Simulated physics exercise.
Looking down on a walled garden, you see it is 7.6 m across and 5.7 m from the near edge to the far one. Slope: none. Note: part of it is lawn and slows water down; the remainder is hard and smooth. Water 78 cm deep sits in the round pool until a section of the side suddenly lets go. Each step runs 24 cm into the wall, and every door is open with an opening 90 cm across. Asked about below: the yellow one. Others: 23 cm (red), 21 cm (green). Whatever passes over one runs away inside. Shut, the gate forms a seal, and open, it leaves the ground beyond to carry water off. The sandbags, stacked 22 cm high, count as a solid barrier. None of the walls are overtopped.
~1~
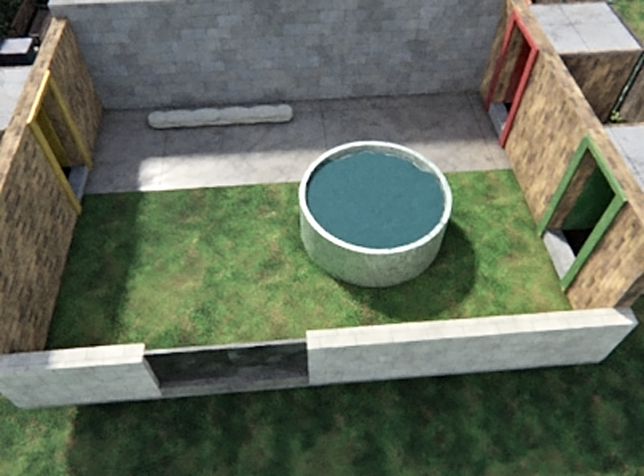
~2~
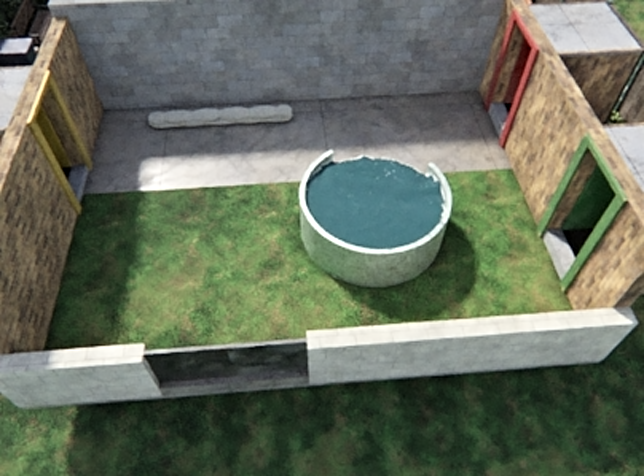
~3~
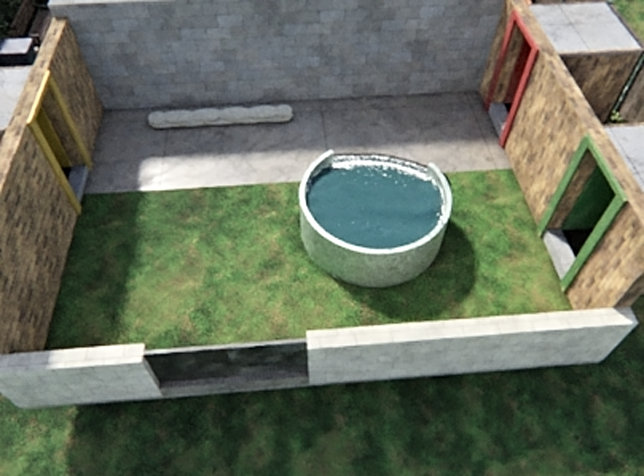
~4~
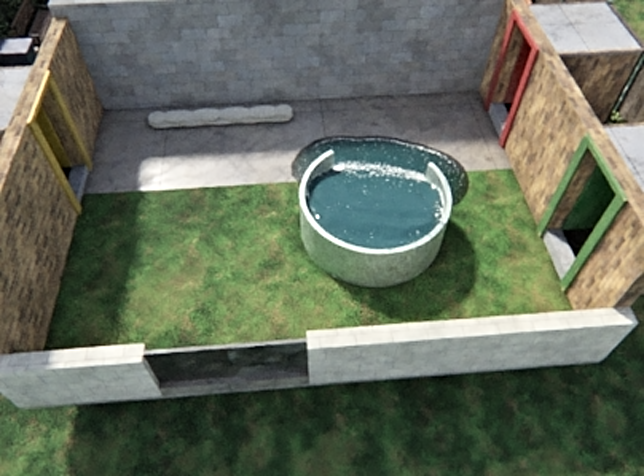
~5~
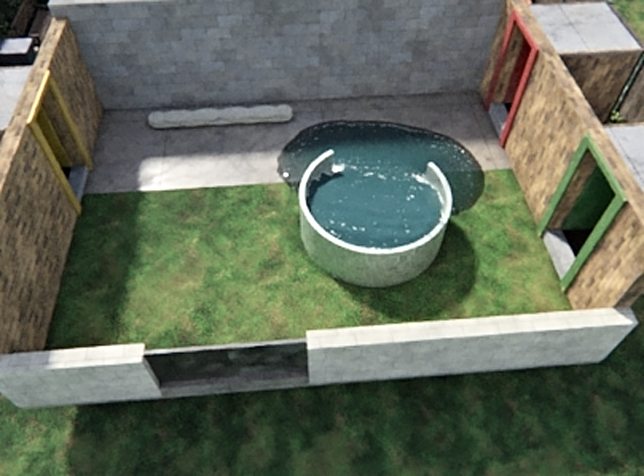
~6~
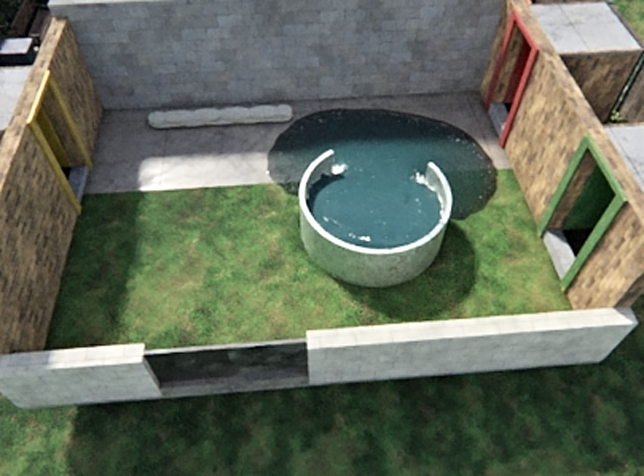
In a walled garden of grass and paving, the far side of a round pool opened up, and water poured through the gap and spread in a widening dark puddle across the paving behind it.
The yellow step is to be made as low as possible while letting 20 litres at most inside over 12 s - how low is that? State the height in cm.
It comes to about 6 cm.
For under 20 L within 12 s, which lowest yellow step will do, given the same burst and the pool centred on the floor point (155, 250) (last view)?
It should be around 11.0 cm high.
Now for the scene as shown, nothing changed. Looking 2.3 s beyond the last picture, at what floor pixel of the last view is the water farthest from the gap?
At about (104, 113).
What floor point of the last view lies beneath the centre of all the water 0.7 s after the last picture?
Around (380, 179).
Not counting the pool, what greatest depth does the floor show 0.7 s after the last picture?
Roughly 54 cm.
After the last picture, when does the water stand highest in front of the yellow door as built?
It peaks around 7.5 s.
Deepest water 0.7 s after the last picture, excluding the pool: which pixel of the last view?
Around (479, 94).
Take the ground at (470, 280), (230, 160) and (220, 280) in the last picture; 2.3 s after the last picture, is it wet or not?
Point by point, the first is spared, the second awash and the third spared.
Then, 0.7 s after the last picture water covers 30 % of the floor, deepest (54 cm) near (479, 94); it has not reached the yellow door.
Then, 2.3 s after the last picture water covers 40 % of the floor, deepest (30 cm) near (394, 104); it has not reached the yellow door.
Then, 11.3 s after the last picture water covers 95 % of the floor, deepest (10 cm) near (37, 381); 6 cm at the yellow door, 0 litres in over its 15 cm step.
At the yellow door as built, the water peaked near 10 cm, 7.3 s after the last picture.
With a step of 5 cm, 29 litres would have come in within the 12 s; with 6.5 cm, 13 litres. So under 20 litres takes about 6 cm.
